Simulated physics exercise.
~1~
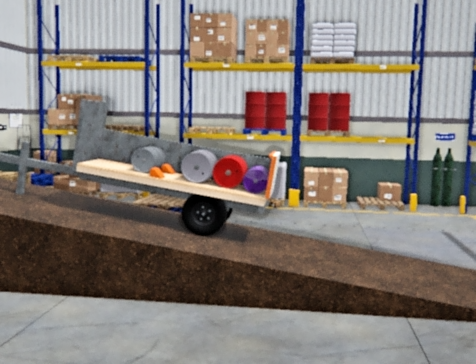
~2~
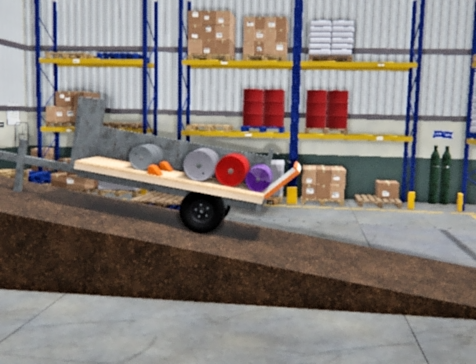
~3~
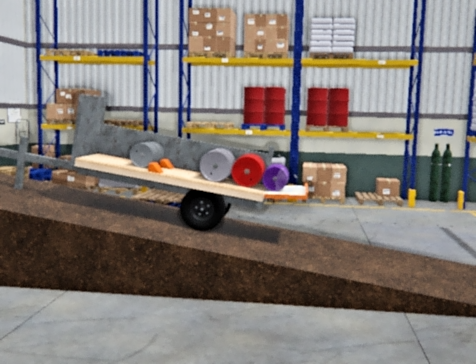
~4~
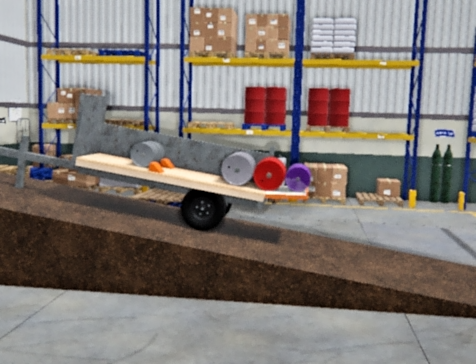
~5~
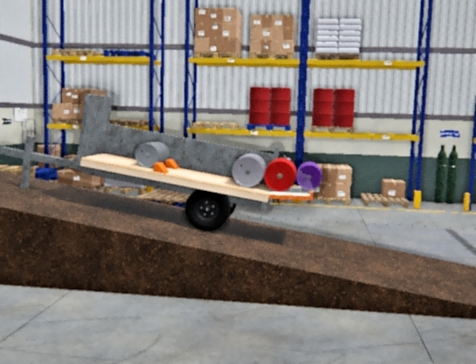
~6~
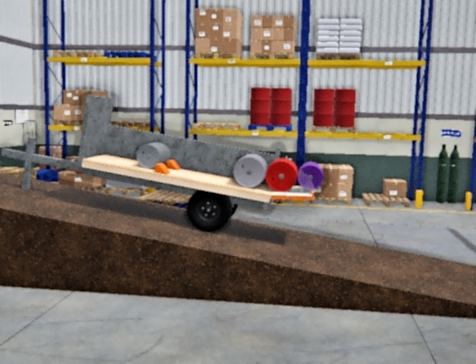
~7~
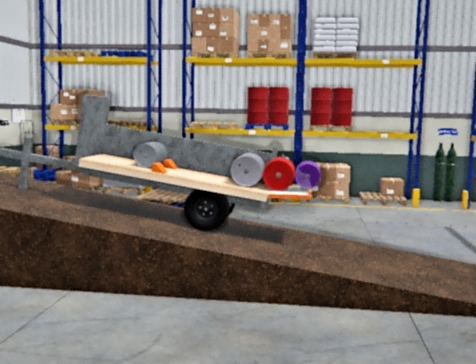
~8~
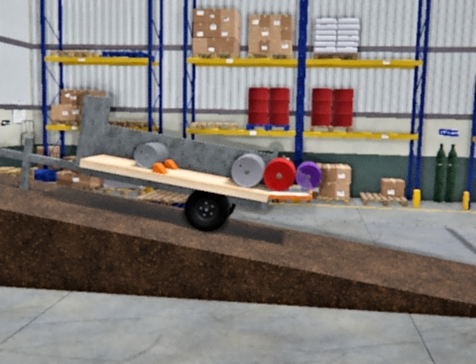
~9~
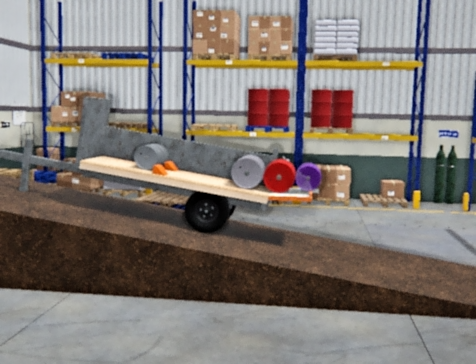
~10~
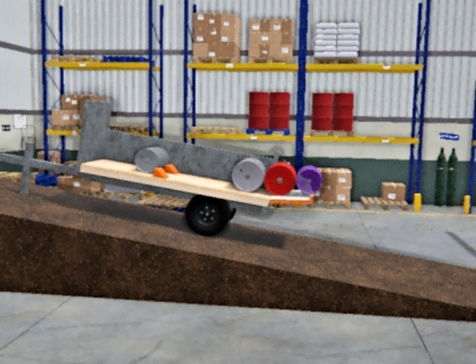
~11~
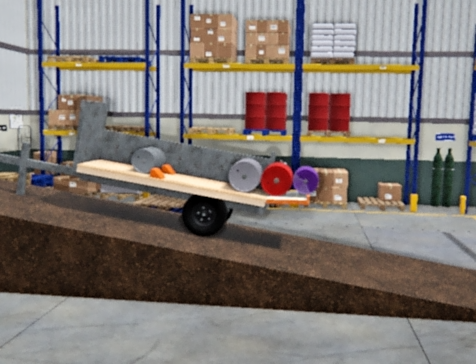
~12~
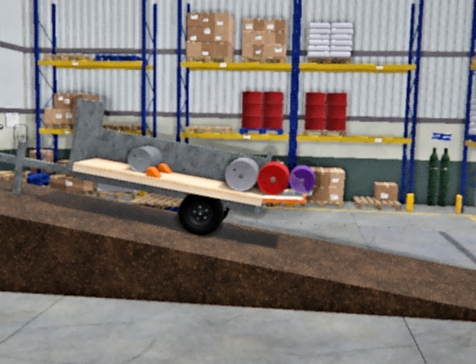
A flatbed trailer loaded with round kegs stands on a brown earthen ramp sloping down to the right, seen from the side by a slightly swaying camera in a warehouse. Behind it are blue and yellow racks holding boxes and red drums. Two grey kegs, a red one and a purple one lie on the pale bed, with an orange chock between the greys. The tailgate at the right swings down, and the purple, red and nearer grey kegs roll right, while the leftmost stays behind the chock. Purple and red stop on the lowered gate, grey close behind, and none falls off.
